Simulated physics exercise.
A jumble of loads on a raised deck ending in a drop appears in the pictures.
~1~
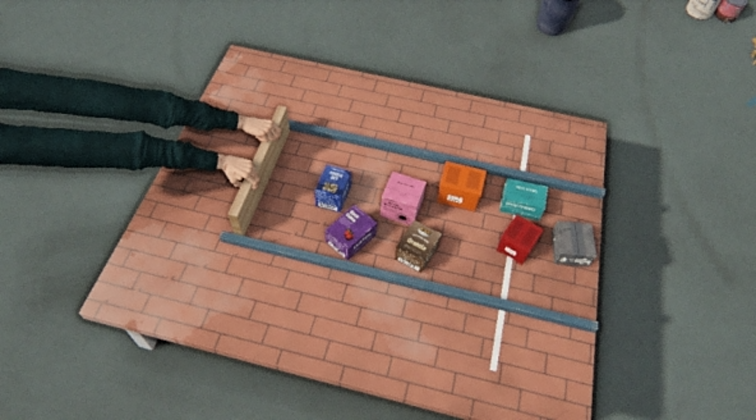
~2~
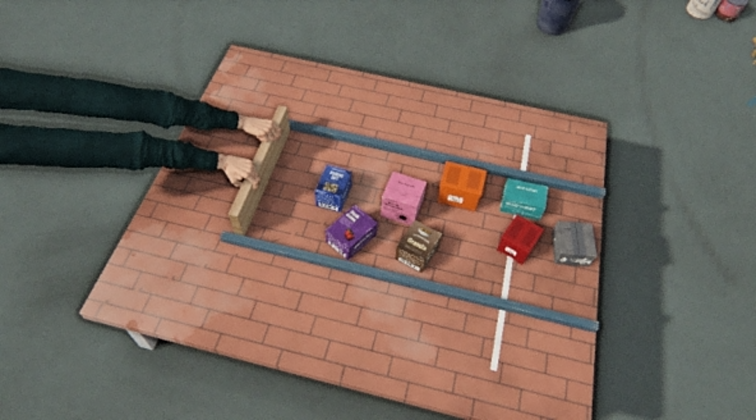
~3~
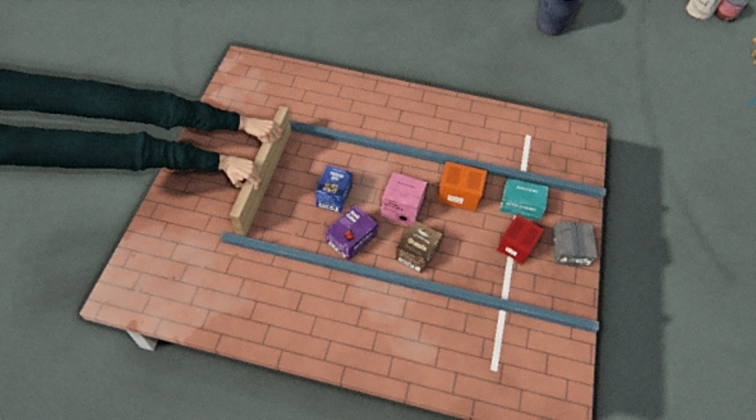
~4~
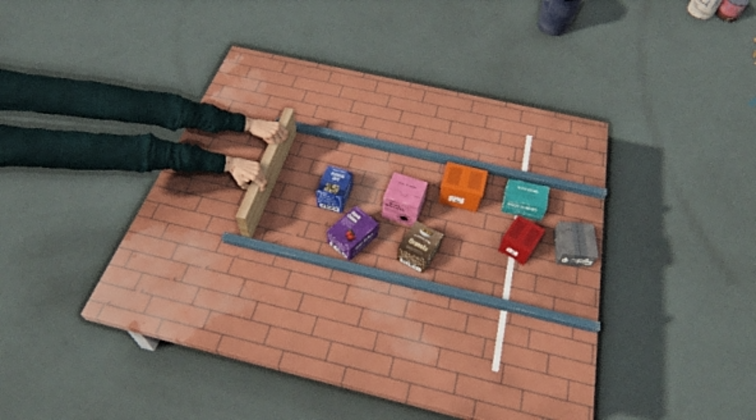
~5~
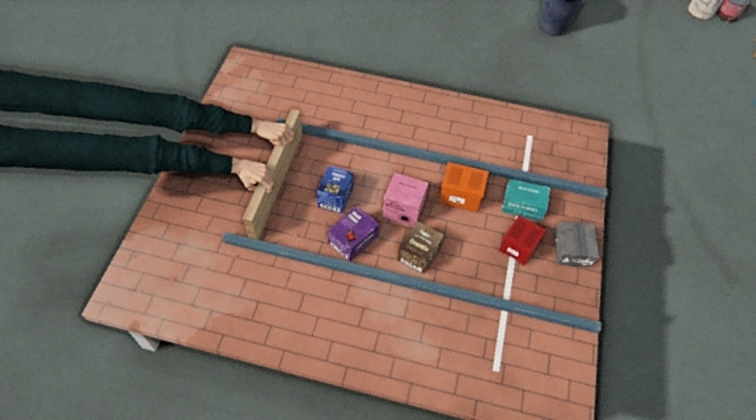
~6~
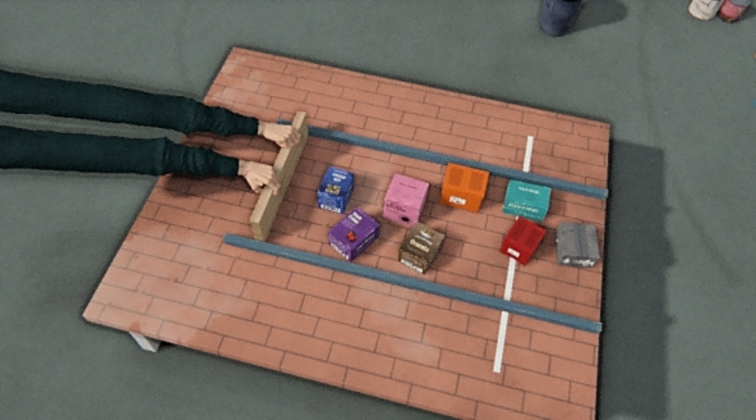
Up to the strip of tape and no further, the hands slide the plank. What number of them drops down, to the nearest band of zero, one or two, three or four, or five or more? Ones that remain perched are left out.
You'd find the ones that came down come in at a one or two here.
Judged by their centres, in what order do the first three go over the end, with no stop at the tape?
Order: Grey parcel, red tote, turquoise box.
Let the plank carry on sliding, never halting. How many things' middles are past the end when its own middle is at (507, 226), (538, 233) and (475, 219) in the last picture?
It comes out as 1, then 2, then 0.
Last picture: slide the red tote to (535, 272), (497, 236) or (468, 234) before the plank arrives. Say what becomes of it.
Taking the places in order, it keeps its place, then keeps its place, then keeps its place.
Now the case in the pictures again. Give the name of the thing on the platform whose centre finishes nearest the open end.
The red tote winds up nearest.
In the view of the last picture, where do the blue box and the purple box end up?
Going in order: First (532, 234), then (529, 270).
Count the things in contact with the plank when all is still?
Number: 3.
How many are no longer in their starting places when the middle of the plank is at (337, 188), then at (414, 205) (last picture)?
At that stage 1; at the next, 6.
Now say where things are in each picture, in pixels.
The first frame shows grey parcel (573, 244); red tote (519, 240); turquoise box (523, 199); plank (262, 169); tape (513, 238).
The second frame shows red tote (520, 240); blue box (334, 189).
The third frame shows turquoise box (524, 200); orange tote (461, 188).
The fourth frame shows grey parcel (575, 244); brown box (420, 247).
The fifth frame shows red tote (522, 241); purple box (354, 234).
The sixth frame shows grey parcel (576, 245); red tote (522, 241); turquoise box (526, 201); plank (282, 175); tape (516, 240).
Soon after, none off yet; grey parcel at rest near (576, 245); red tote at rest near (522, 241); turquoise box at rest near (526, 201).
Then, none off yet; grey parcel at rest near (576, 245); red tote at rest near (522, 241); turquoise box moved a little near (535, 200).
Further on, none off yet; grey parcel moved a little near (583, 245); red tote moved about its own width near (549, 246); turquoise box moved a little near (543, 199).
By the end, the number that fall off is one or two; fallen, grey parcel.
